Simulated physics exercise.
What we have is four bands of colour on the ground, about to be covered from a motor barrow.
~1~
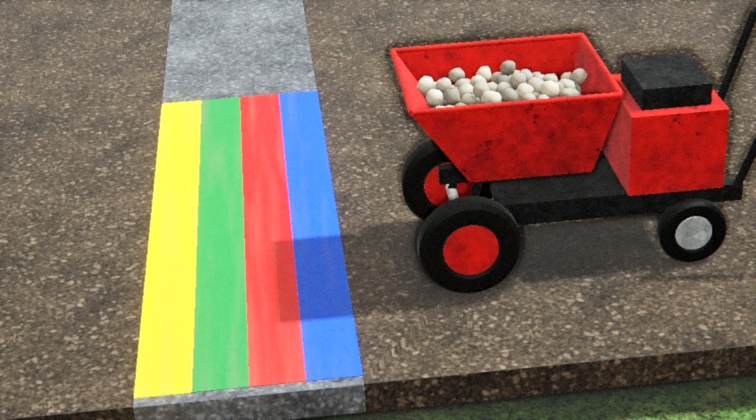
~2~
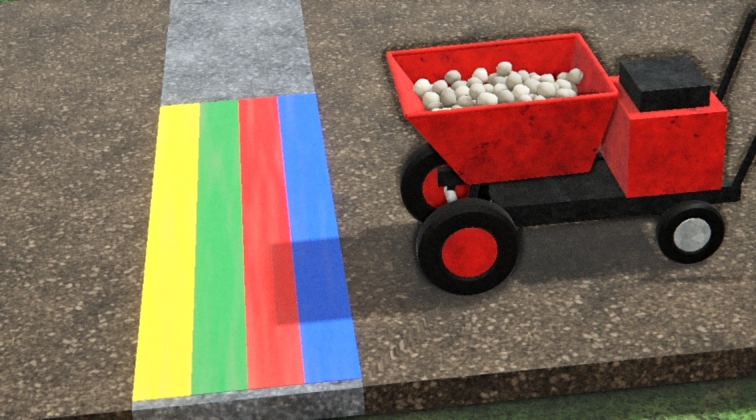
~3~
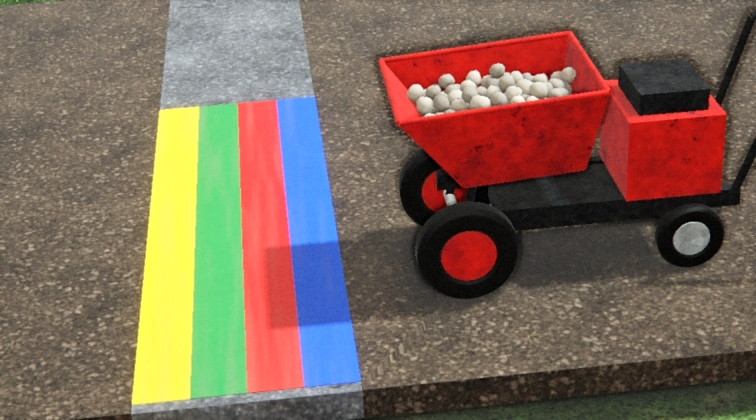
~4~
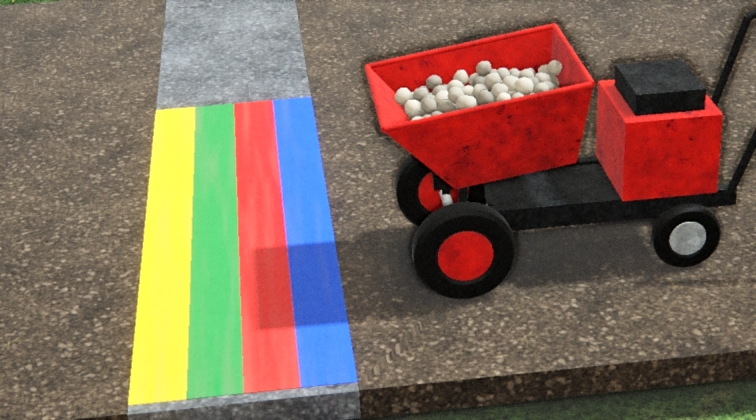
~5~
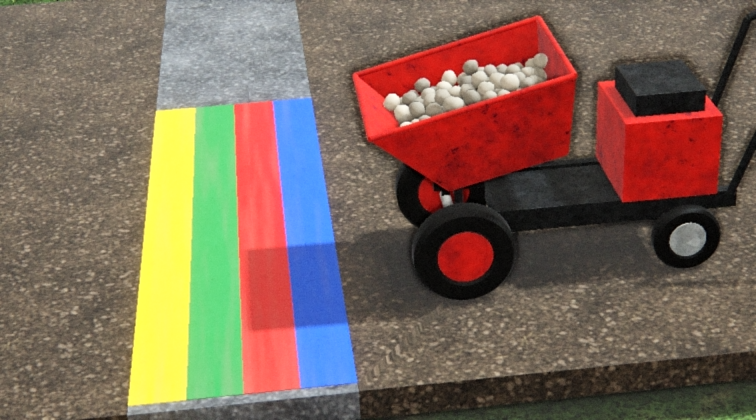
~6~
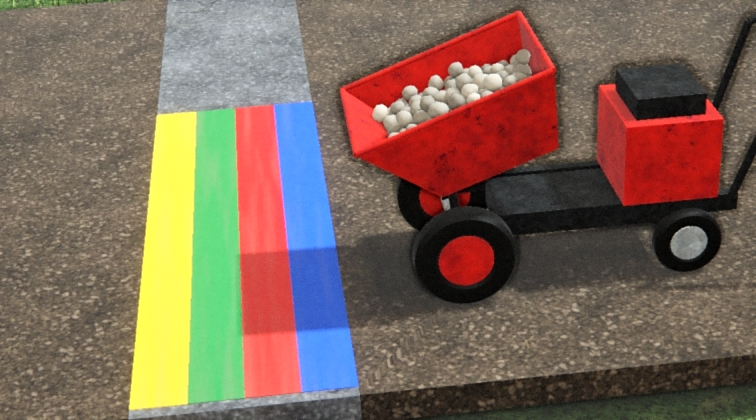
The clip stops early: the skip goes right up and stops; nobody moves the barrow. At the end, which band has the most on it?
The red one gets the largest share.
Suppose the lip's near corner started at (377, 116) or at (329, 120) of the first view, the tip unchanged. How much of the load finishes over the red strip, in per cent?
Near 20 % and 0 %.
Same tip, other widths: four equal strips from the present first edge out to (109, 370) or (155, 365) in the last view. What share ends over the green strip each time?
The first gives 20 %, the second 20 %.
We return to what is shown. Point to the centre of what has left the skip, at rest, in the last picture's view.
At about (249, 279).
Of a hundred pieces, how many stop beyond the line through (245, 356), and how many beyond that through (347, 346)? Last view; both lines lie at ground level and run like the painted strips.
In turn 30 and 70 in a hundred.
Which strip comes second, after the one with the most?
The runner-up: The green one.
Shortly afterwards, skip tipped steeply; the whole lot in the skip.
Next, skip tipped right over; the bulk in the skip; only a few over the blue strip; a little over the red strip; only a few over the green strip.
Some moments later, skip tipped right over; near a third in the skip; a little over the blue strip; near a third over the red strip; near a quarter over the green strip; a little over the yellow strip; only a few off the paint.
In the end, skip tipped right over; near a third in the skip; a little over the blue strip; near a third over the red strip; near a quarter over the green strip; a little over the yellow strip; only a few off the paint.
